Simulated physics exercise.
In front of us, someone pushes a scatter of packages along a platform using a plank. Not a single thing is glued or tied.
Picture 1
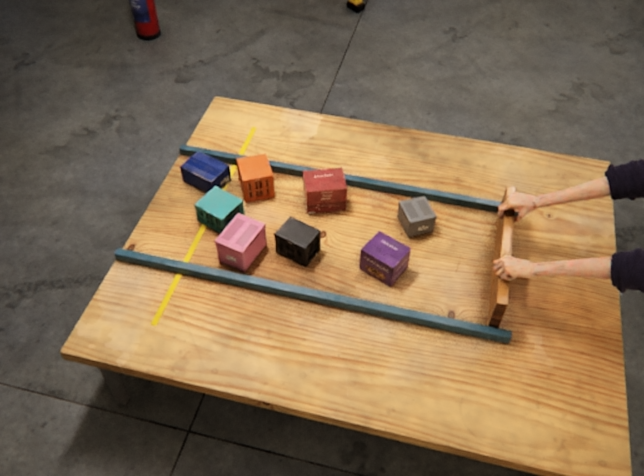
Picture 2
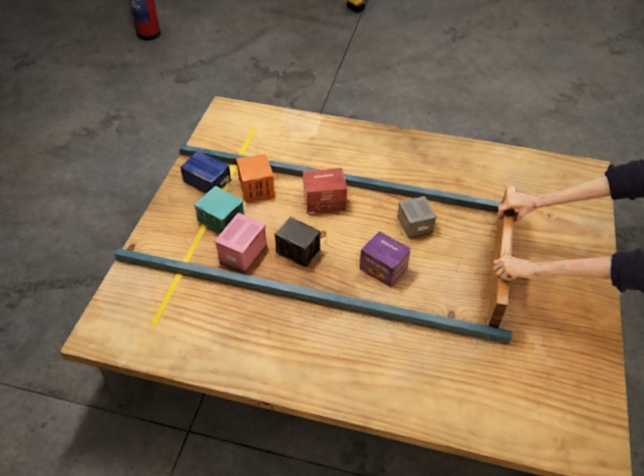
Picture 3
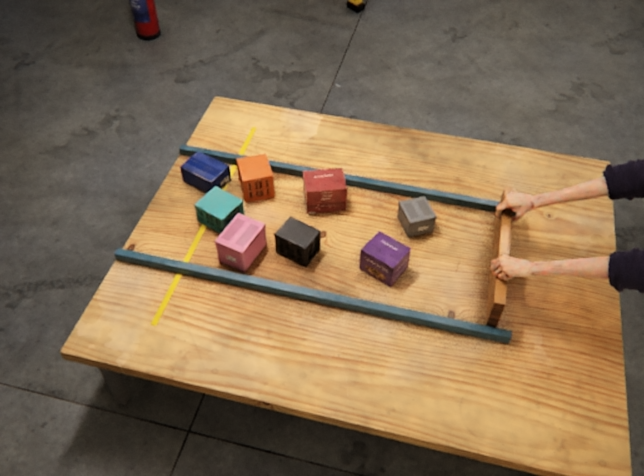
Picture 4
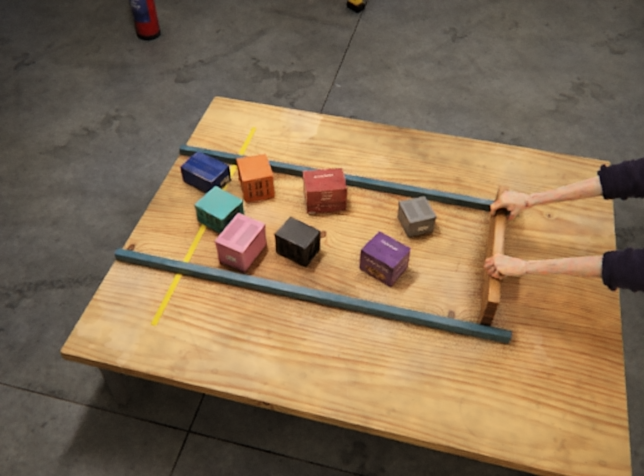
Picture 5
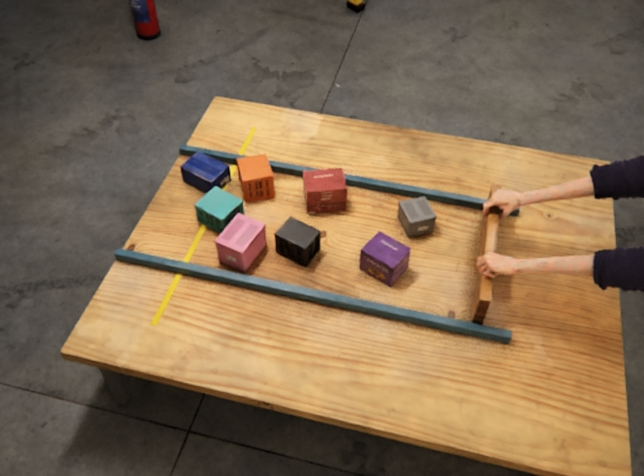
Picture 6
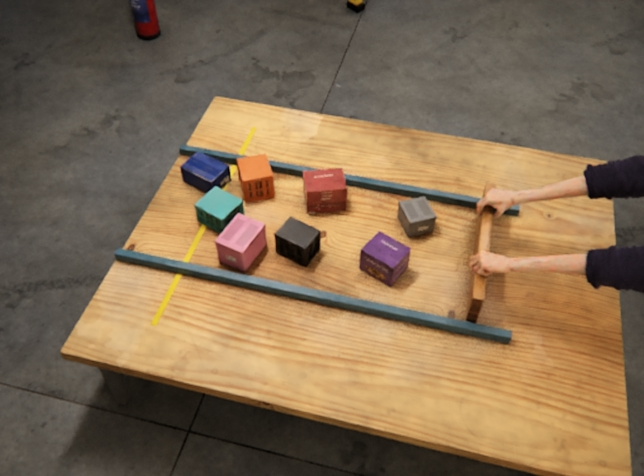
On a wooden tabletop in a concrete-floored room, eight small coloured boxes sit scattered between two dark rails, some near a yellow line at the left. Two hands at the right grip a wooden plank, holding it almost still at first, then slide it slightly left, while the boxes remain in place, untouched.
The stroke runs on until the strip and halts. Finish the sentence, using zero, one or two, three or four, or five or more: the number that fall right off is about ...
The number that fall right off is about three or four.
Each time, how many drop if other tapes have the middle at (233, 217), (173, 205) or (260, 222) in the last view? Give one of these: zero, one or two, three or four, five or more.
Going through the places as listed, I'd say one to two, then five or more, then either one or two.
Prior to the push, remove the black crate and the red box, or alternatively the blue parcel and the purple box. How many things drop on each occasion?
First 1, then 1.
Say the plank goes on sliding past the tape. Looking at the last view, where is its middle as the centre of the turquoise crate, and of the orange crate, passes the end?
Near (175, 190) in the first case, near (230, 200) in the other.
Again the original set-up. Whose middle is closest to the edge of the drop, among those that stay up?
The black crate finishes nearest.
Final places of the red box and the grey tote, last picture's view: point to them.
Red box at about (183, 162), grey tote at about (213, 173).
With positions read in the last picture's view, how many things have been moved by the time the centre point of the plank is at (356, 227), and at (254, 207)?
Counts: 4 and 8.
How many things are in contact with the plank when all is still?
That would be 2 of them.
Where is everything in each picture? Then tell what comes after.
In the first frame, blue parcel (206, 174); turquoise crate (220, 210); orange crate (256, 178); plank (502, 255); tape (211, 212).
In the second frame, turquoise crate (220, 211); red box (324, 191).
In the third frame, orange crate (256, 178); plank (500, 254).
In the fourth frame, blue parcel (206, 174); black crate (298, 242).
In the fifth frame, turquoise crate (220, 211); pink tote (242, 243).
In the sixth frame, blue parcel (206, 174); turquoise crate (220, 211); orange crate (256, 178); plank (481, 251); tape (211, 212).
A little later, none off yet; blue parcel at rest near (206, 174); turquoise crate at rest near (220, 211); orange crate at rest near (256, 178).
When it is over, the number that fall off is three or four; down, pink tote, orange crate and blue parcel.
